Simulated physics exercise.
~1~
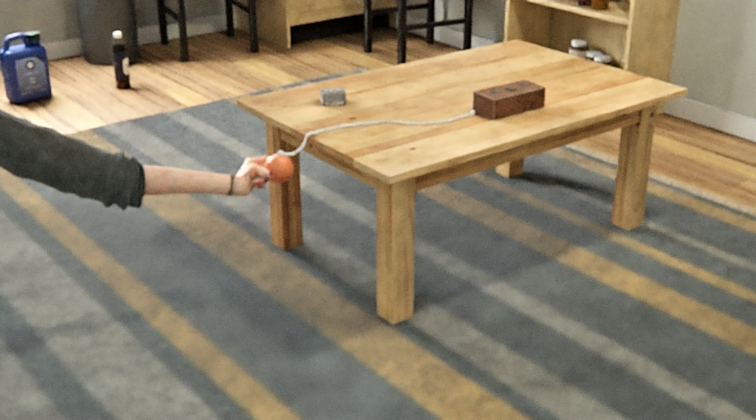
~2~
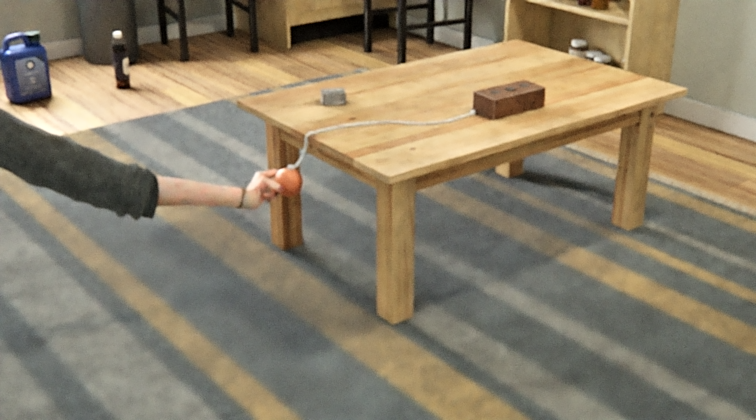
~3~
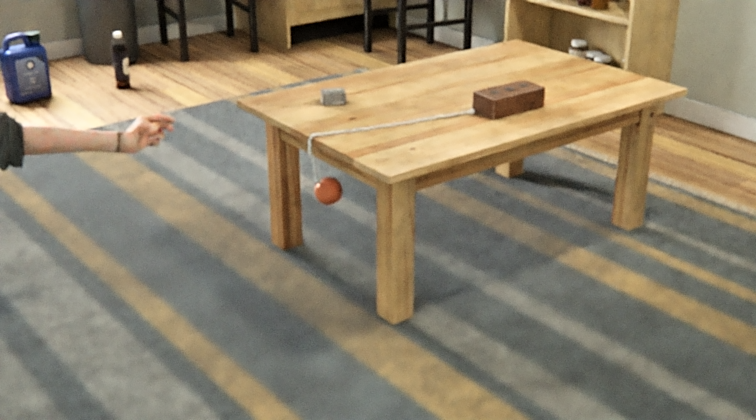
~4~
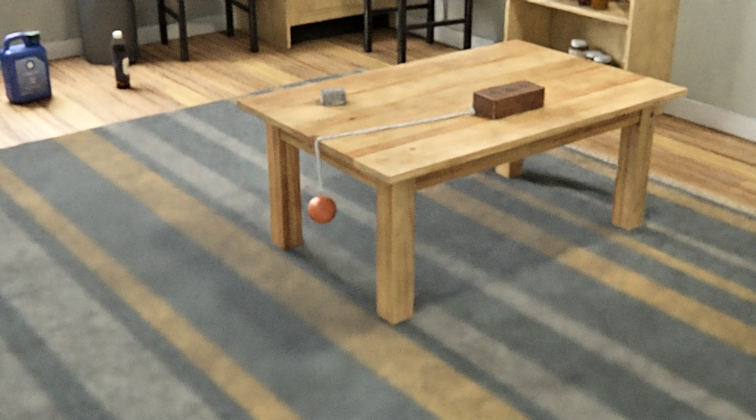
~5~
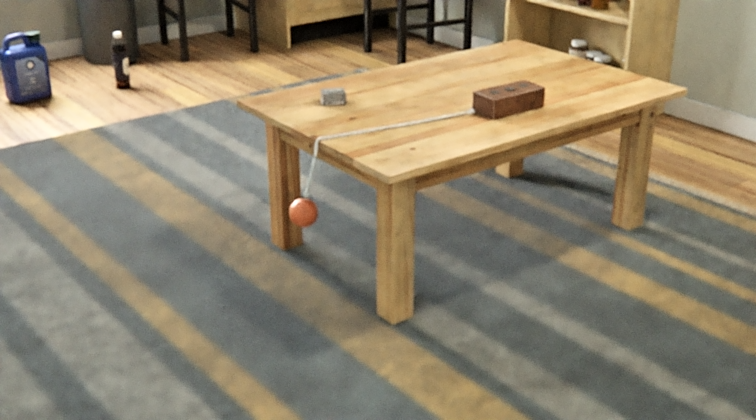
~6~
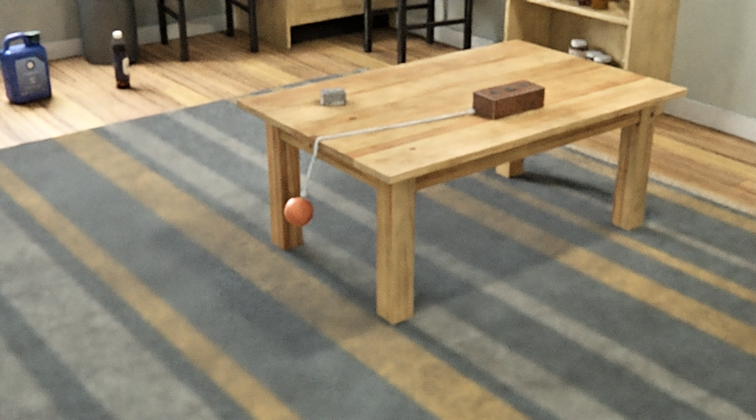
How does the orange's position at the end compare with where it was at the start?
At the start the orange is held in a hand near the table's left edge. By the end it hangs from the cord, lower down and slightly farther to the right.
